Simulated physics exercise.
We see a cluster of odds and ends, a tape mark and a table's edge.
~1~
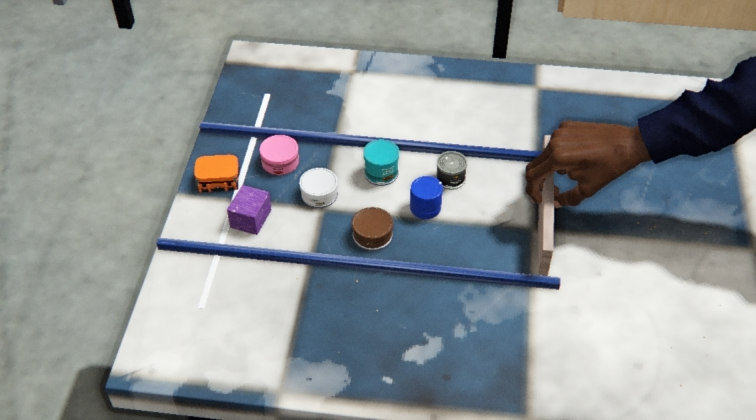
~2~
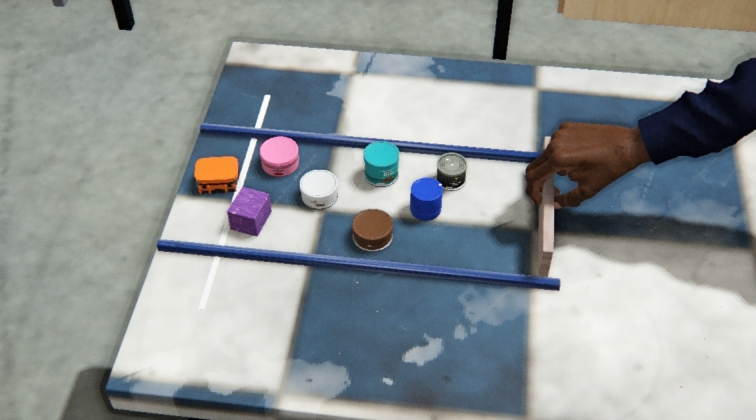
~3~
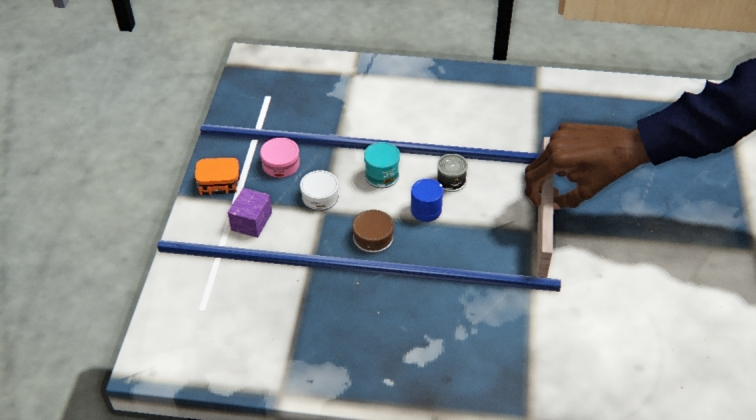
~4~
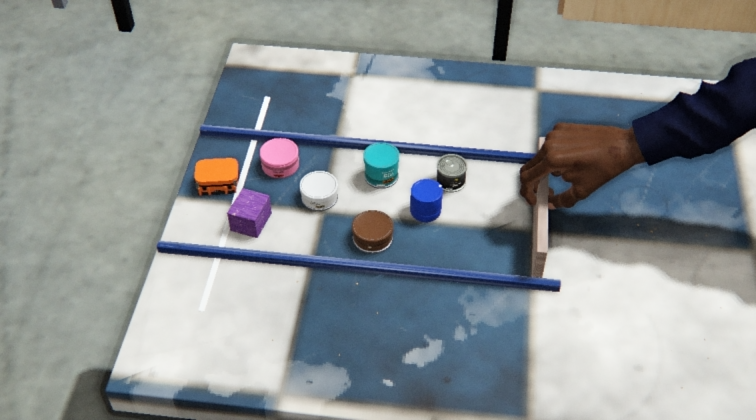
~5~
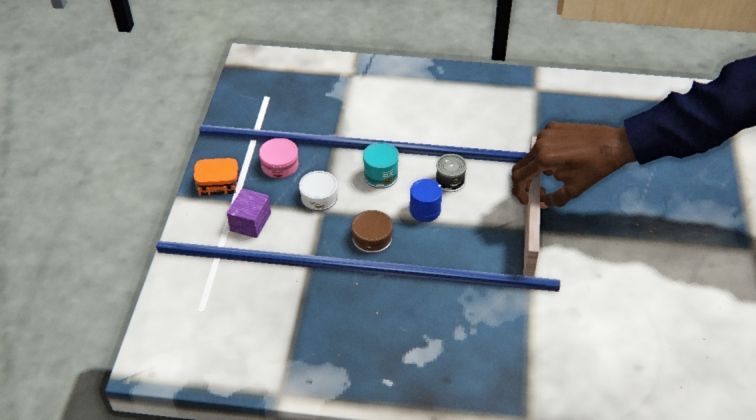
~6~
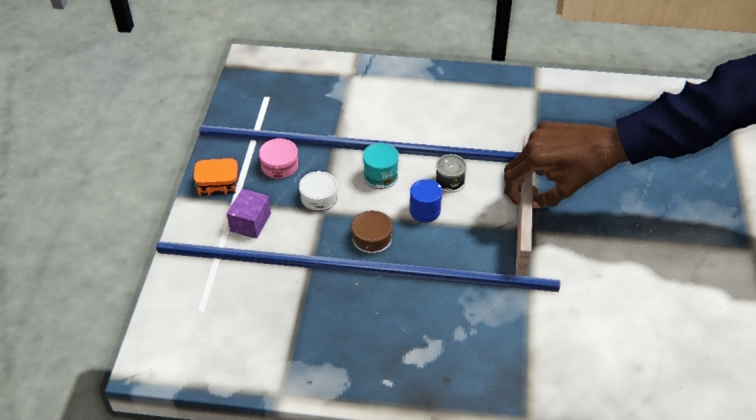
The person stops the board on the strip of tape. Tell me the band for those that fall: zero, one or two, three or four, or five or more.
The number that fall off is one or two.
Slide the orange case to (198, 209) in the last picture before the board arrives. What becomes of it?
Then it drops off.
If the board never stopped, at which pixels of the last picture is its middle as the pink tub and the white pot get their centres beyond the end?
About (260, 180), and (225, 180) for the other.
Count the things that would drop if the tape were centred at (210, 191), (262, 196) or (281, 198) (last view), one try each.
The counts: 5, 0 and 0.
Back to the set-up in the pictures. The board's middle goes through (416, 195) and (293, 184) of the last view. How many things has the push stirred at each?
At the one place 3, at the other 8.
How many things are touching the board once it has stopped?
The number is 3.
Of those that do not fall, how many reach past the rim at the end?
It comes to 3.
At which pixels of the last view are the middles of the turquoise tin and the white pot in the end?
The turquoise tin stops around (200, 151); the white pot around (190, 181).
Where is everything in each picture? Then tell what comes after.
The first frame shows orange case (218, 174); purple block (250, 210); pink tub (280, 155); board (546, 204); tape (238, 190).
The second frame shows purple block (250, 212); brown tin (373, 230).
The third frame shows pink tub (280, 158); board (545, 206).
The fourth frame shows orange case (218, 177); black pot (451, 173).
The fifth frame shows purple block (249, 213); turquoise tin (381, 166).
The sixth frame shows orange case (217, 178); purple block (249, 214); pink tub (279, 159); board (525, 205); tape (237, 194).
A little later, none off yet; orange case at rest near (217, 178); purple block at rest near (249, 214); pink tub at rest near (279, 159).
Next, none off yet; orange case shifted a little near (199, 177); purple block shifted about its own width near (224, 210); pink tub shifted well along near (214, 149).
When it is over, the number that fall off is one or two; down, pink tub and orange case.
